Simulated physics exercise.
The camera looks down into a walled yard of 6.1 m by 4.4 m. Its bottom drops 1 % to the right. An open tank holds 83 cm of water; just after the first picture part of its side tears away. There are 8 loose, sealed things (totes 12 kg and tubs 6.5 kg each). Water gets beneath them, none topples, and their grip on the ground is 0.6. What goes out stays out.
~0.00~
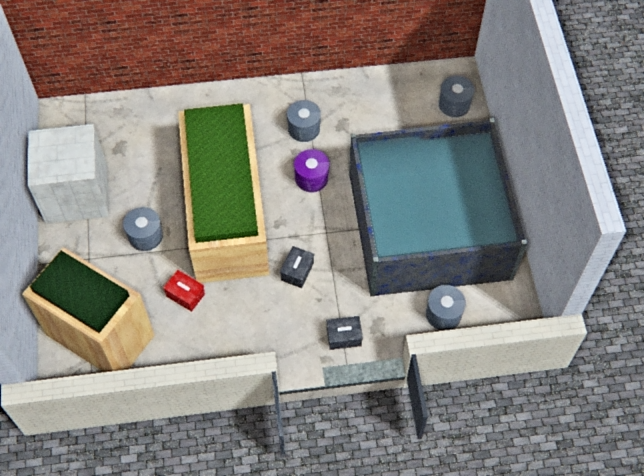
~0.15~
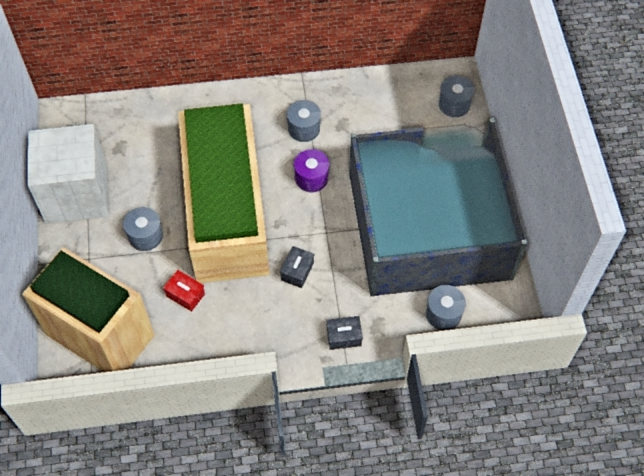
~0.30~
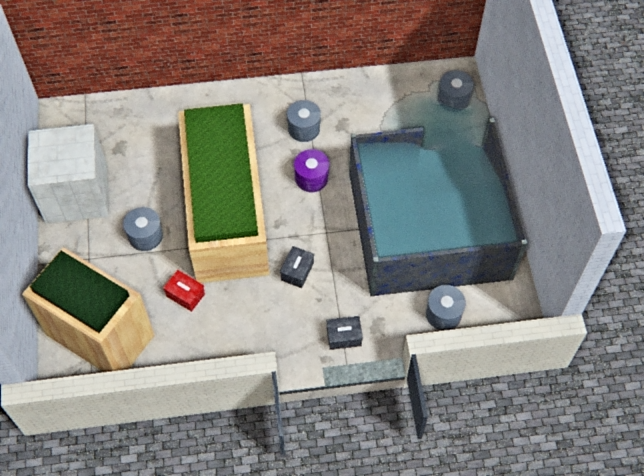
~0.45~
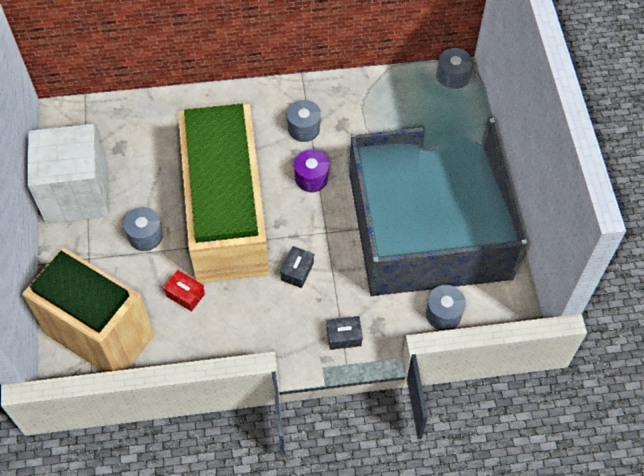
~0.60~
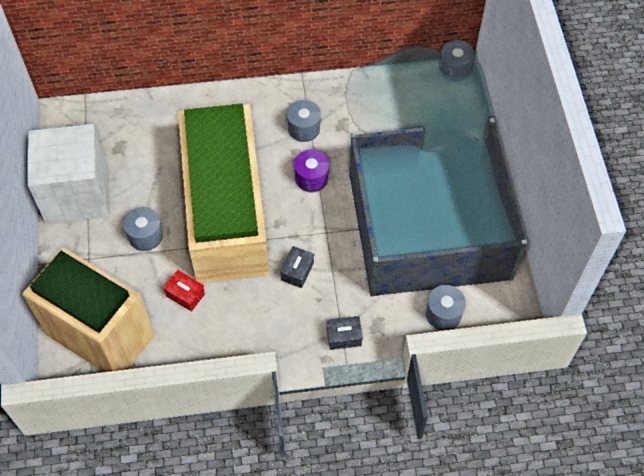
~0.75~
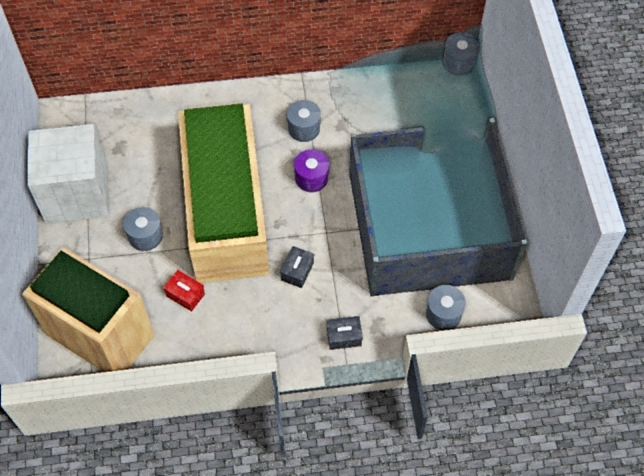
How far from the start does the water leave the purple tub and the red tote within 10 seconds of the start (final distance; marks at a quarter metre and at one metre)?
Purple tub ends far away; red tote travels far.
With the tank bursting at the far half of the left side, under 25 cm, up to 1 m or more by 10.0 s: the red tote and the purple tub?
In that case the red tote holds its place, the purple tub travels far.
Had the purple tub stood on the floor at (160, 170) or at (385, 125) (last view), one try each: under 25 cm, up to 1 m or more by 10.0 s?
In that order: It travels far; it gets carried off.
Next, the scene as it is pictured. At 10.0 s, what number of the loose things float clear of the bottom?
I count 5.
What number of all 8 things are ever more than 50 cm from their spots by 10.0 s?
8 of them.
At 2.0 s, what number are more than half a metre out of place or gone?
By then 2.
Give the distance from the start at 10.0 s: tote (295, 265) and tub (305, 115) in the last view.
In that order: 140 cm, washed out.
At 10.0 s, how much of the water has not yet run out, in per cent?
Some 90 per cent remains.
After 2.0 s the purple tub is near (312, 166), 0.0 m from its start, aground; the red tote is near (183, 287), 0.0 m from its start, aground; 0 of 8 are out; 1 afloat.
After 4.5 s the purple tub is near (356, 303), 2.1 m from its start, aground; the red tote is near (183, 287), 0.0 m from its start, aground; 0 of 8 are out; 2 afloat.
After 7.0 s the purple tub is near (411, 295), 2.2 m from its start, afloat; the red tote is near (234, 338), 0.9 m from its start, aground; 0 of 8 are out; 5 afloat.
After 10.0 s the purple tub is near (484, 285), 2.7 m from its start, afloat; the red tote is near (396, 329), 2.6 m from its start, afloat; 2 of 8 are out; 5 afloat.
